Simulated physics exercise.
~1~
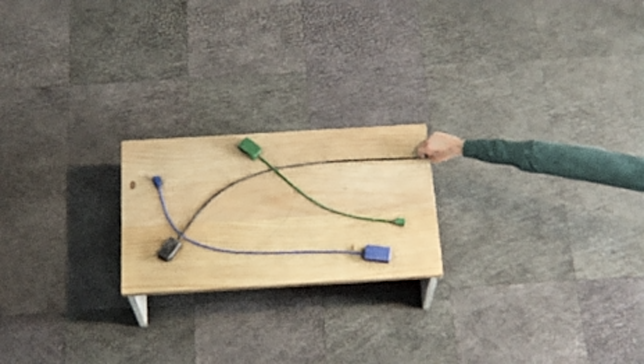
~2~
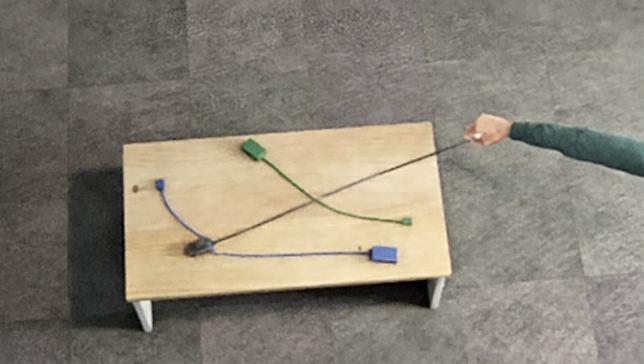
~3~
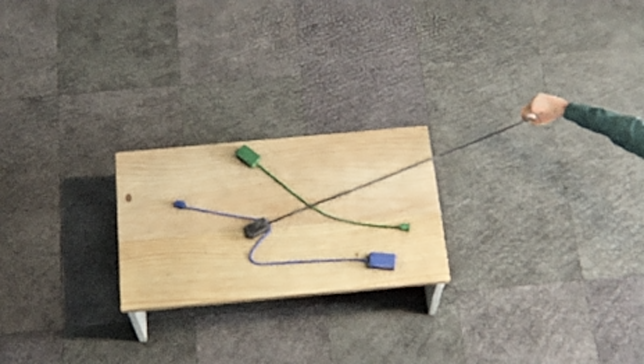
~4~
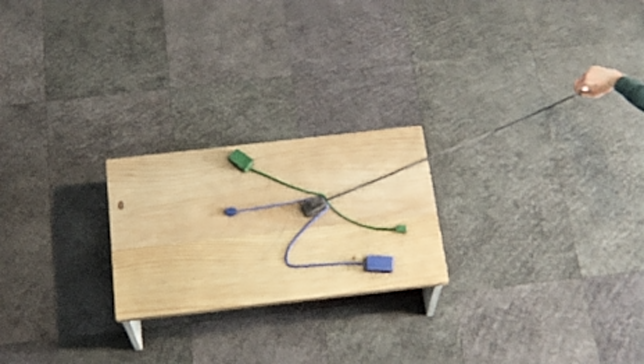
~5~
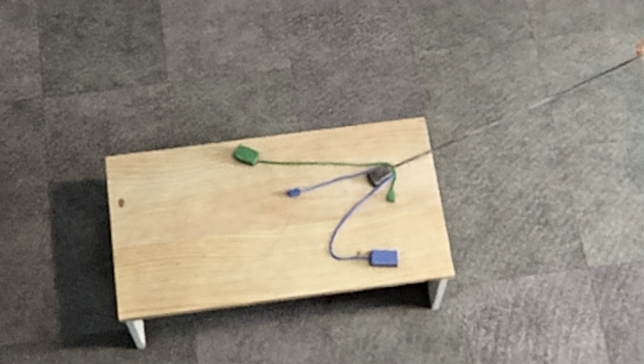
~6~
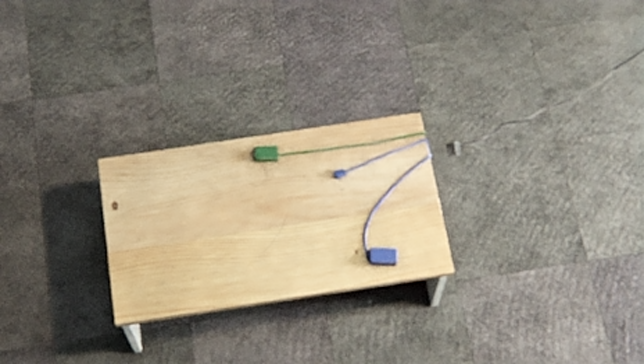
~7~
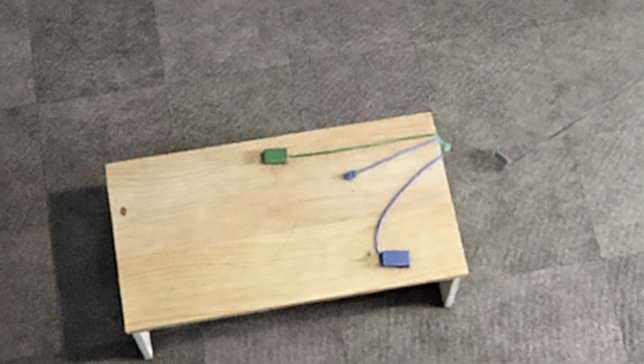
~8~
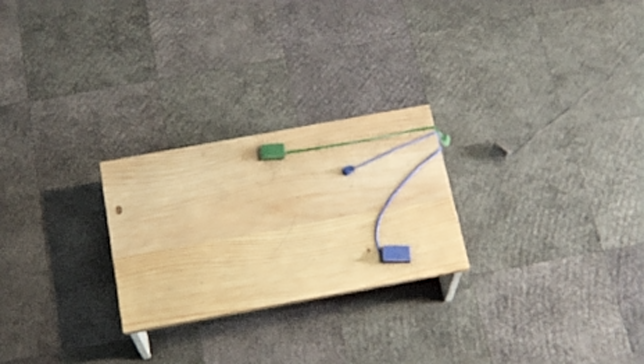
On a small wooden table standing on grey carpet tiles, three leads with block chargers lie across one another, one black, one green and one blue. A hand at the right grips the end of the black lead and draws it rightwards, slanting towards the far side. The black charger slides after it, dragging the small blue plug and then the green lead's plug along. The black charger drops off the right edge, and the hand leaves view. The green charger ends shifted slightly right, while the blue charger stays near its place, both leads bunched at the corner.
